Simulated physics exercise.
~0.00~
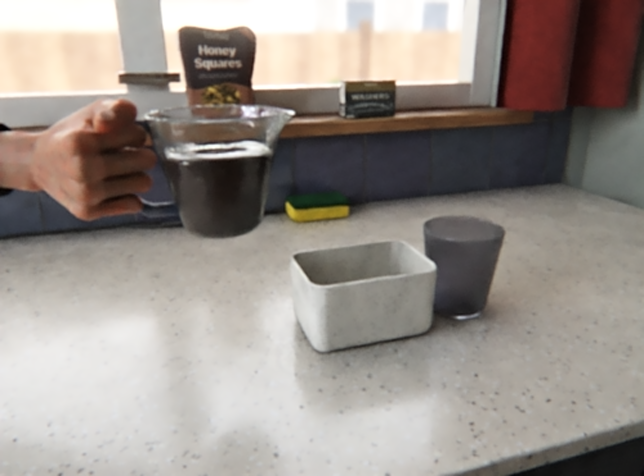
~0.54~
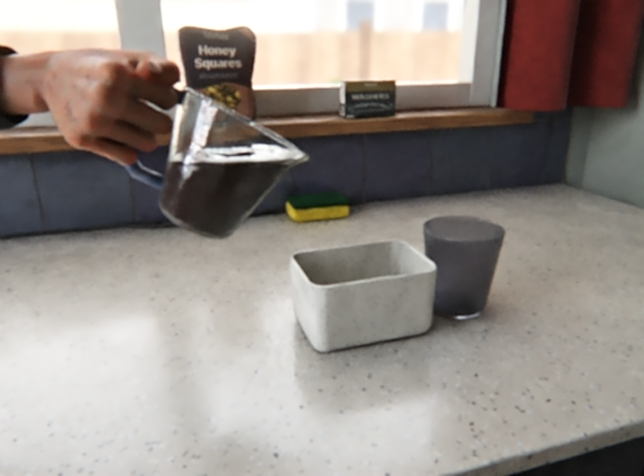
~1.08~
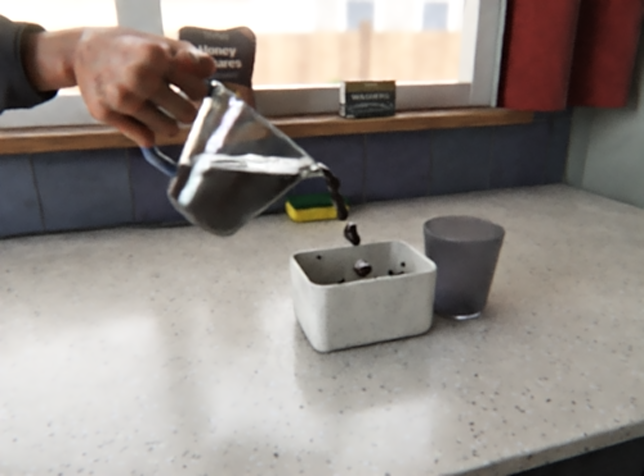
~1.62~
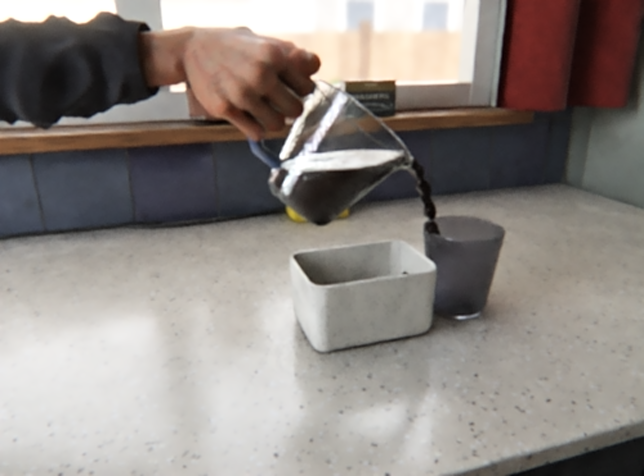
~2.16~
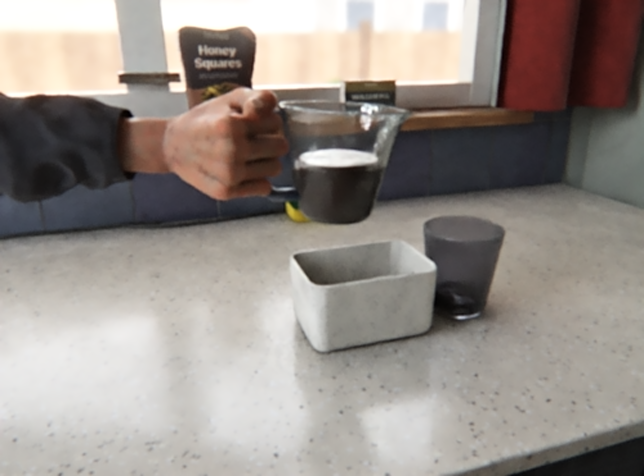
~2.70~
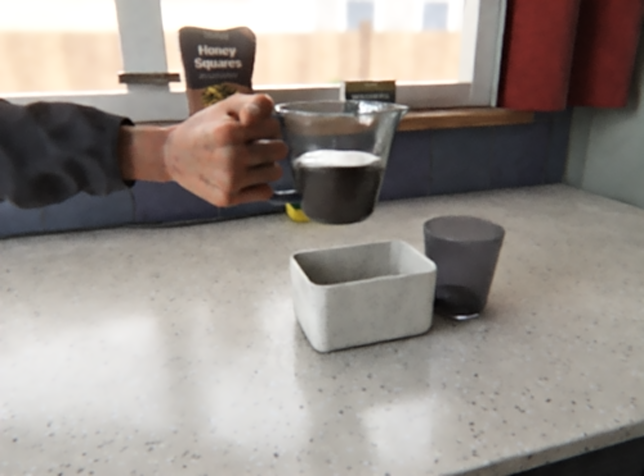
On a speckled counter by a window, a hand tipped a glass jug of dark coffee, pouring some into a pale oblong tub, then moved right and poured into a grey tumbler before levelling the jug, still partly full, above them.
